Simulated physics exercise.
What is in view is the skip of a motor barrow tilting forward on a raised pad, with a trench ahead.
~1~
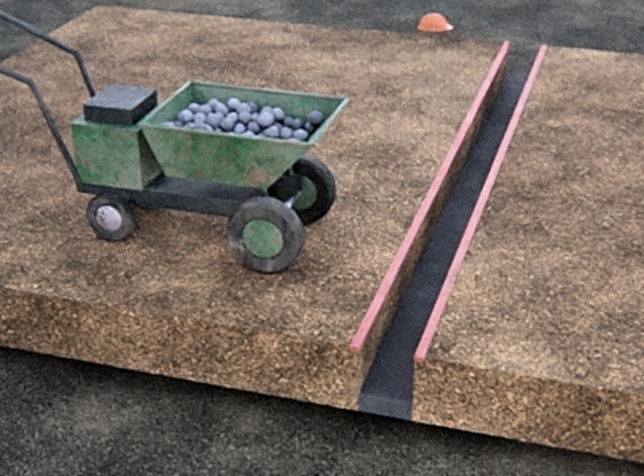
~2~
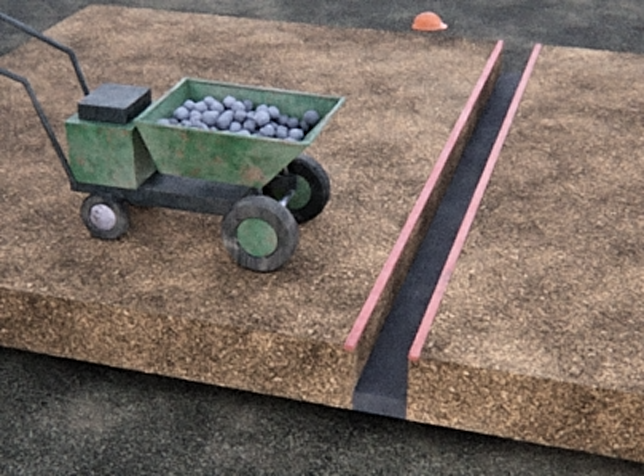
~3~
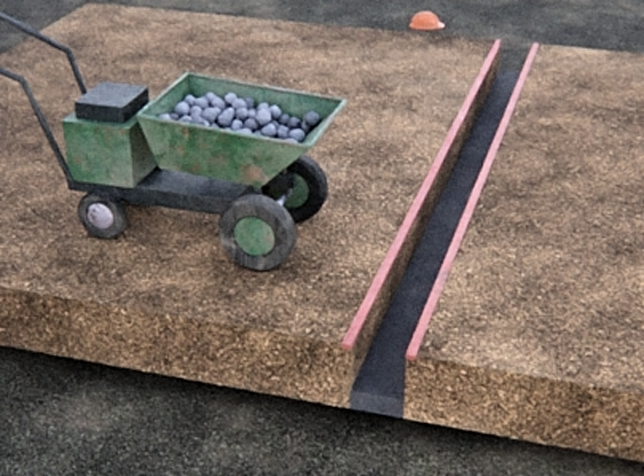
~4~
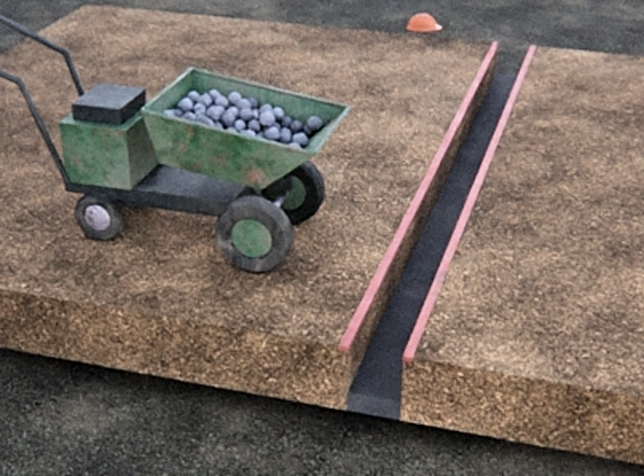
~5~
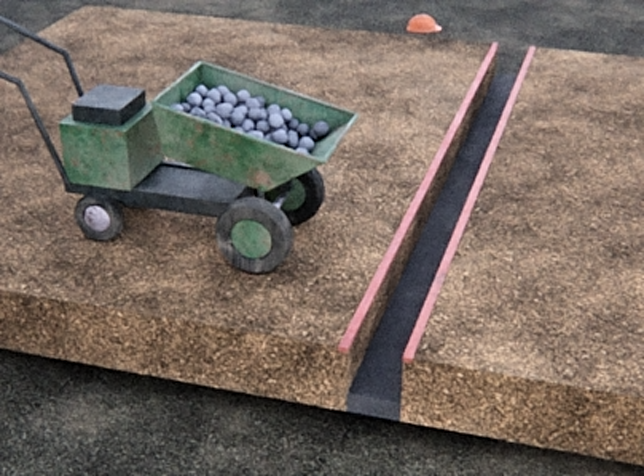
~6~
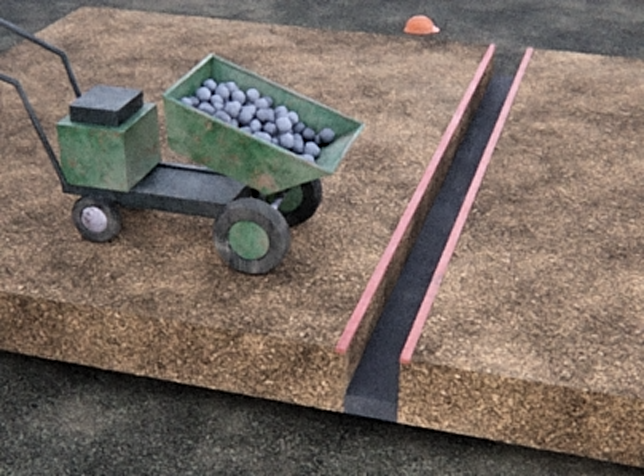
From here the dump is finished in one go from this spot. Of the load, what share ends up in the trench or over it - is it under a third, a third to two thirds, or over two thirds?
The trench or the space over it holds over two thirds of the load.
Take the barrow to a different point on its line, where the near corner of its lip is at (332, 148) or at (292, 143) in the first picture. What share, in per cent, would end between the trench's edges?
The shares come out close to 70 and 60 per cent, in that order.
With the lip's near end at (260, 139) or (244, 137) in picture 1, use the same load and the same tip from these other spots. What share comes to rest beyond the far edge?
About 0 % and about 0 %.
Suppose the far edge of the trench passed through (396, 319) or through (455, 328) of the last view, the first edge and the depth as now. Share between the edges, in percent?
The share would be 50 % first and 90 % second.
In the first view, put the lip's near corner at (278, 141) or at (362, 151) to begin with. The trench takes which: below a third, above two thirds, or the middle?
At the first place the answer is one to two thirds, and at the second it is under a third.
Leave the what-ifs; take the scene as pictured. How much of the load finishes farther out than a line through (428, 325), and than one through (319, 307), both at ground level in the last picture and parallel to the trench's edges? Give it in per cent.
Estimate, first then second: 0 %, 90 %.
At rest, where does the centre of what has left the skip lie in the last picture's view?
Near pixel (415, 289).
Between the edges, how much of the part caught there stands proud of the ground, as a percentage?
About 5 %.
Soon after the last picture, skip tipped steeply; all in the skip.
A little later, skip tipped right over; about a third in the skip; a stray few short of the trench; about two thirds in or heaped over the trench.
Later still, skip tipped right over; a small part in the skip; a stray few short of the trench; most in or heaped over the trench; a small part beyond it.
At rest, skip tipped right over; a small part in the skip; most in or heaped over the trench; a small part beyond it.
